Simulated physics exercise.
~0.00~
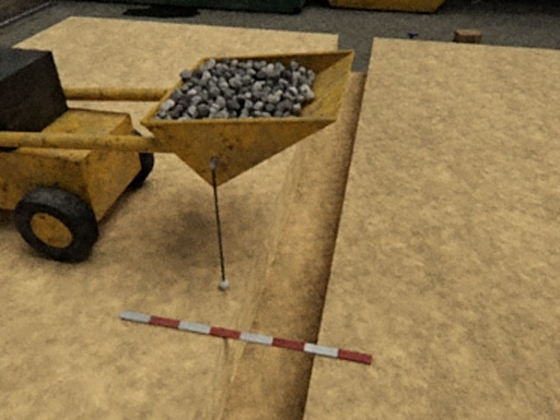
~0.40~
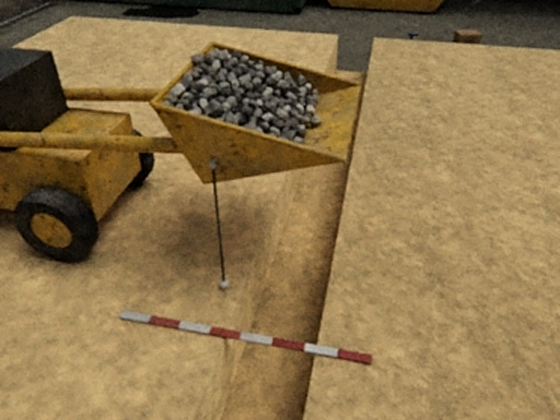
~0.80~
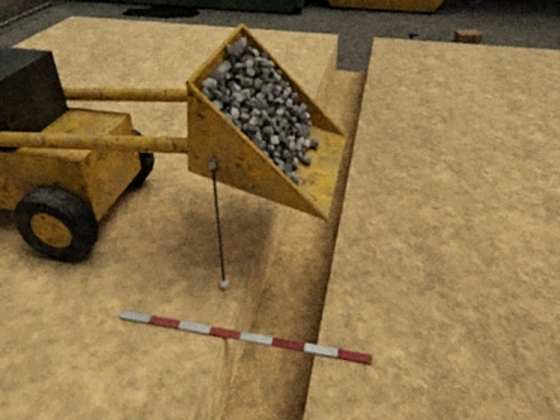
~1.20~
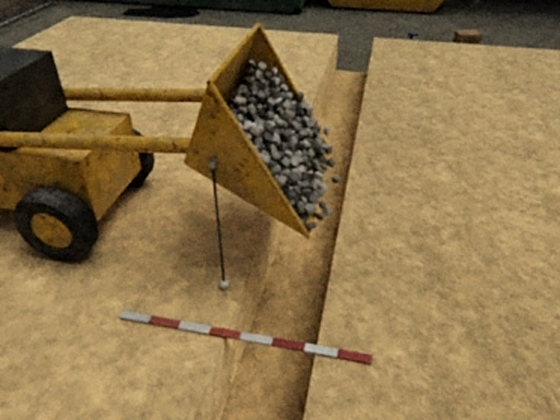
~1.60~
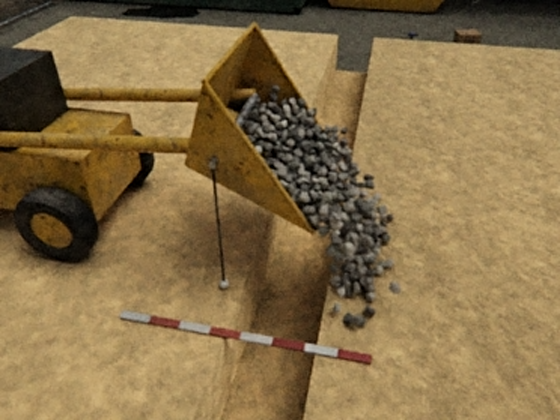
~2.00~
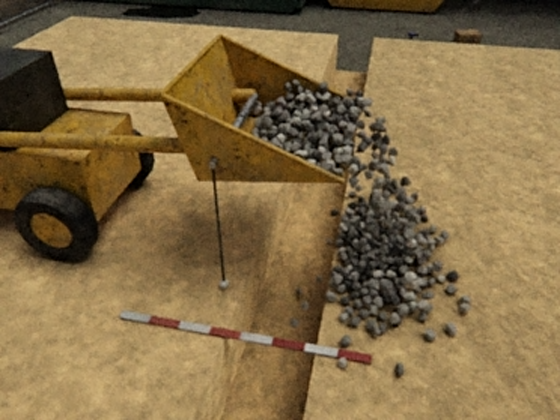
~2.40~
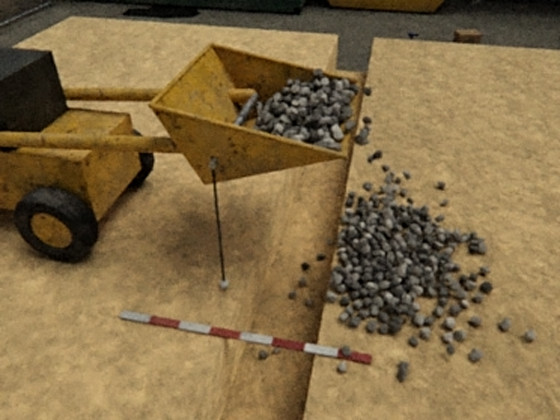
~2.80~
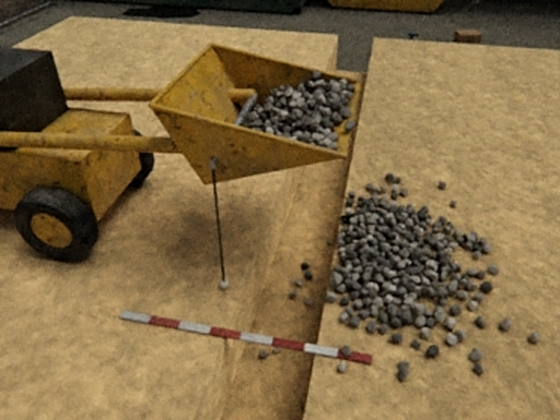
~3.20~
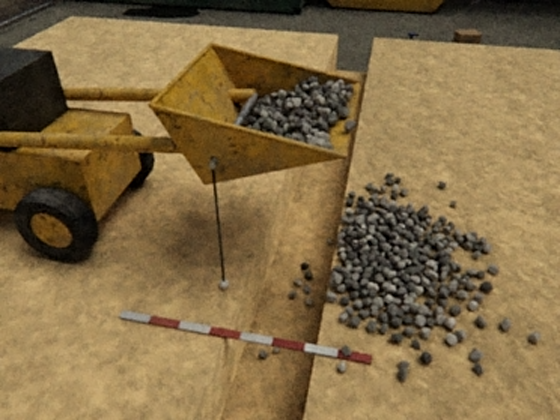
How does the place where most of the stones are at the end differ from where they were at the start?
At the start the stones were all heaped in the yellow bucket, but by the end most of them lay lower down and to the right, spread on the ground beyond the trench, with the rest mainly still in the bucket.
